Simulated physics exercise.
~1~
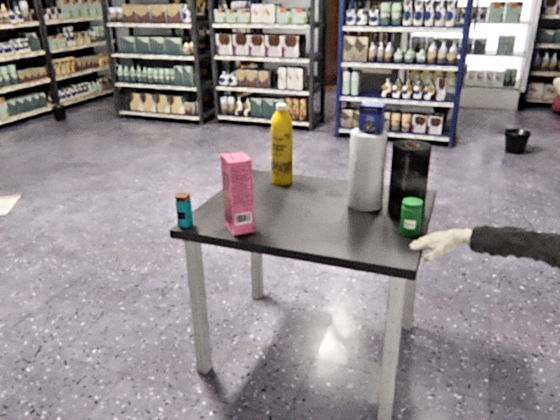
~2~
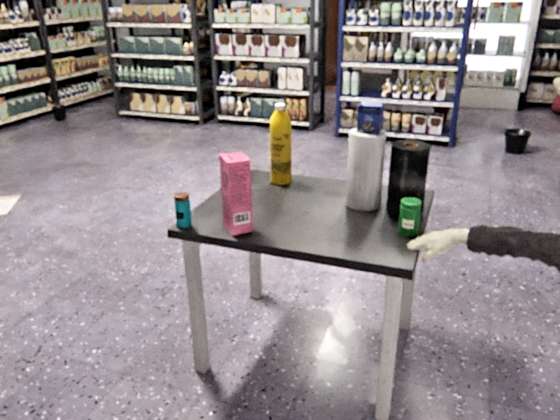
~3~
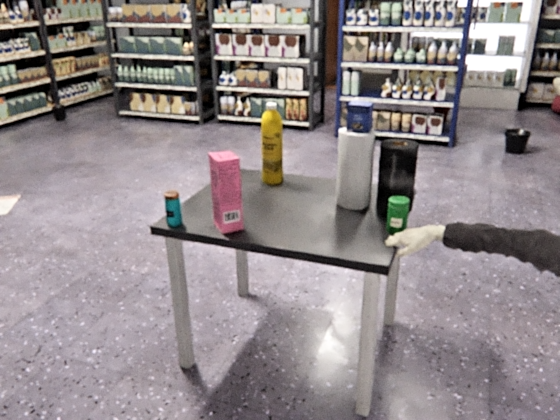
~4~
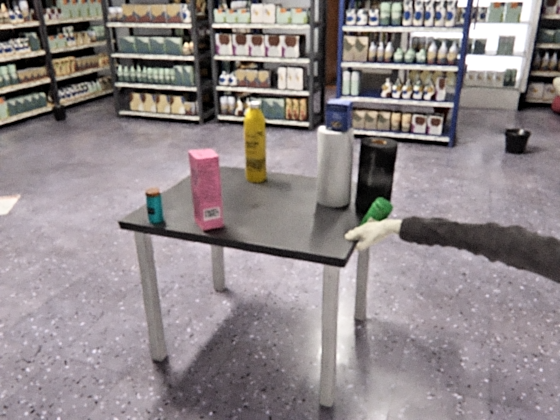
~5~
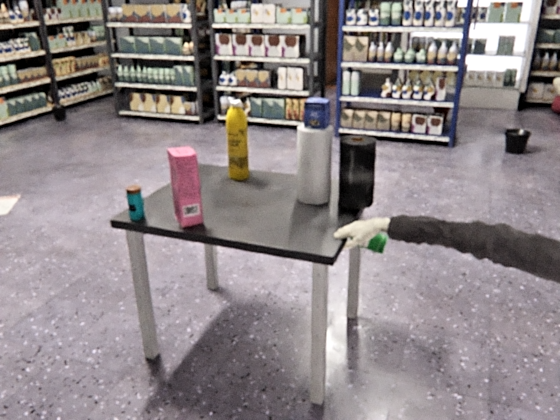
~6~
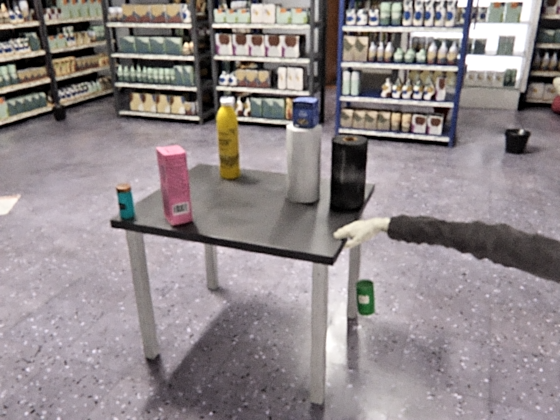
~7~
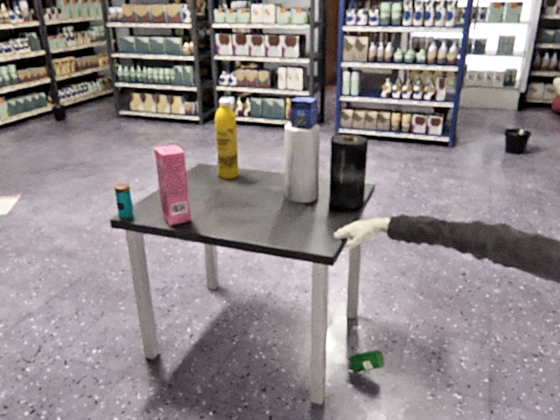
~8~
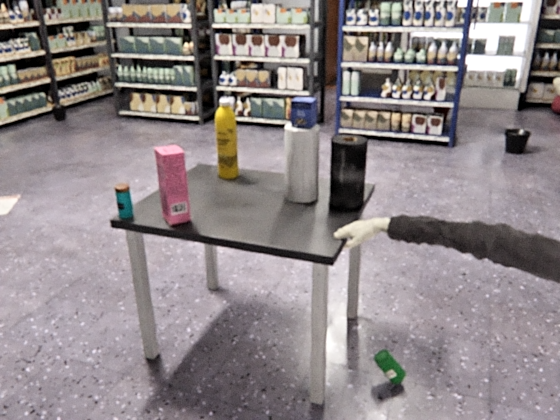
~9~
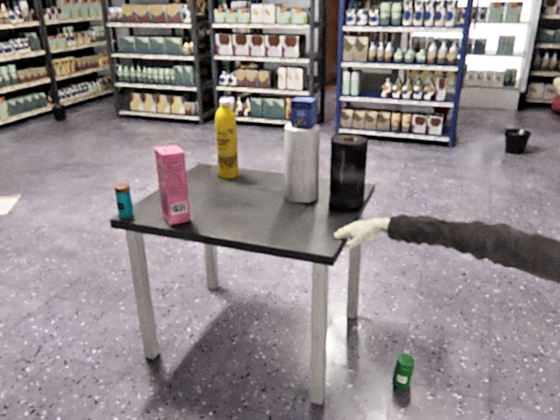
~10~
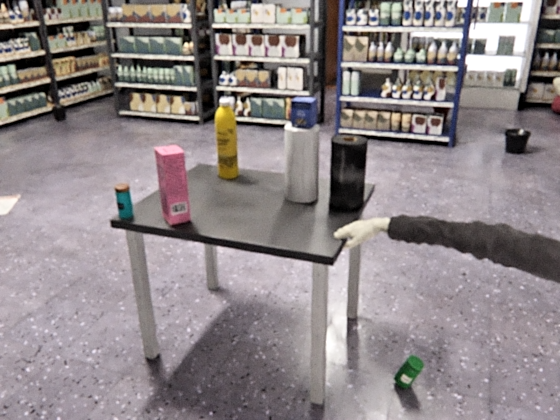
In the video, a gloved hand pushes a small table holding seven items to the left in a store, and a green jar tips off the right edge. The jar tumbles across the floor and ends up tilted, while the other items remain upright on the stopped table.
